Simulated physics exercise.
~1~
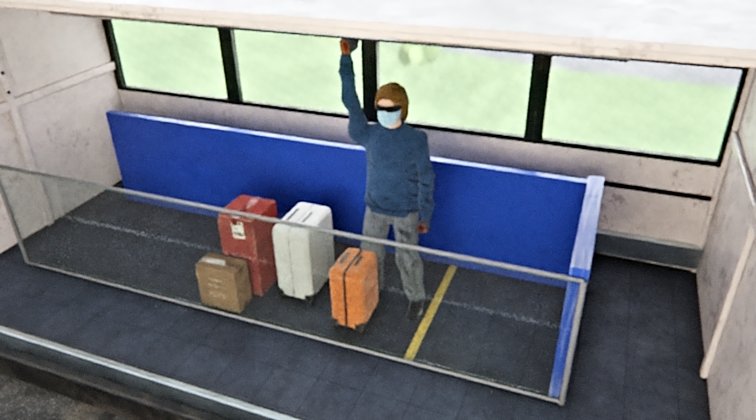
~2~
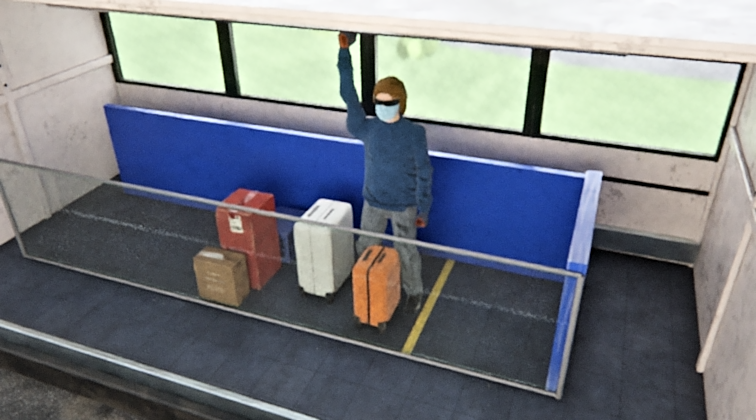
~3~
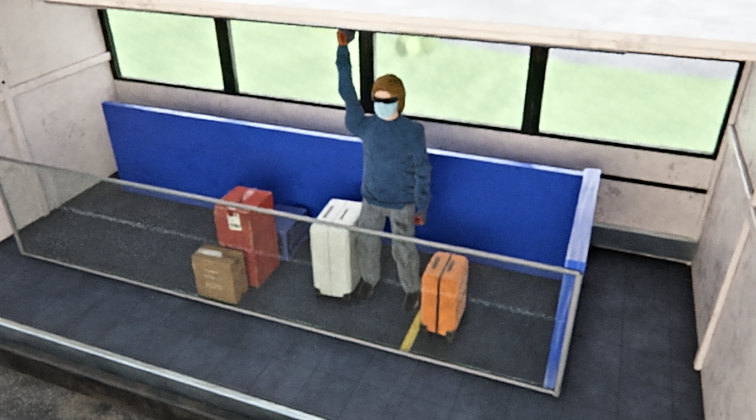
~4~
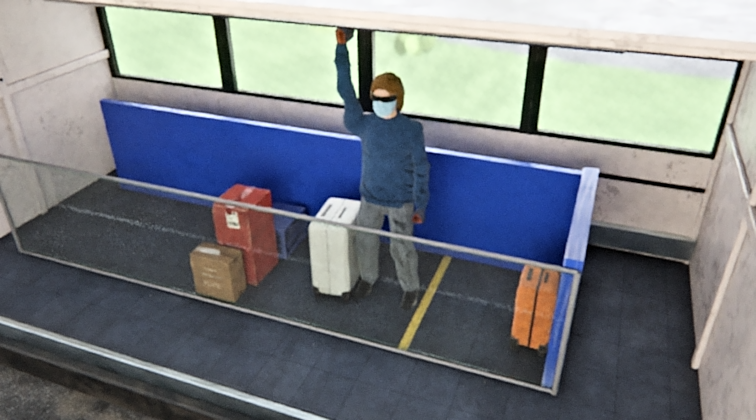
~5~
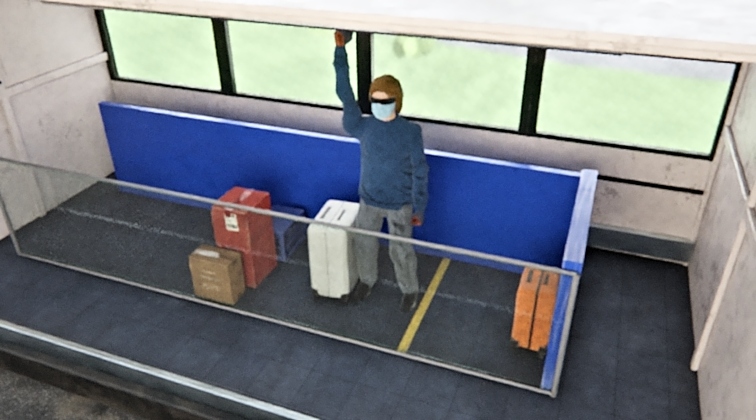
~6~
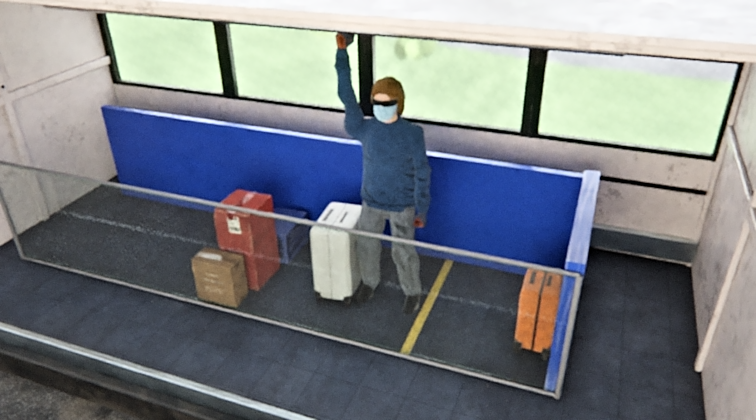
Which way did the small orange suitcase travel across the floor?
It rolled to the right, going over the yellow line and coming to rest near the right end of the bay.
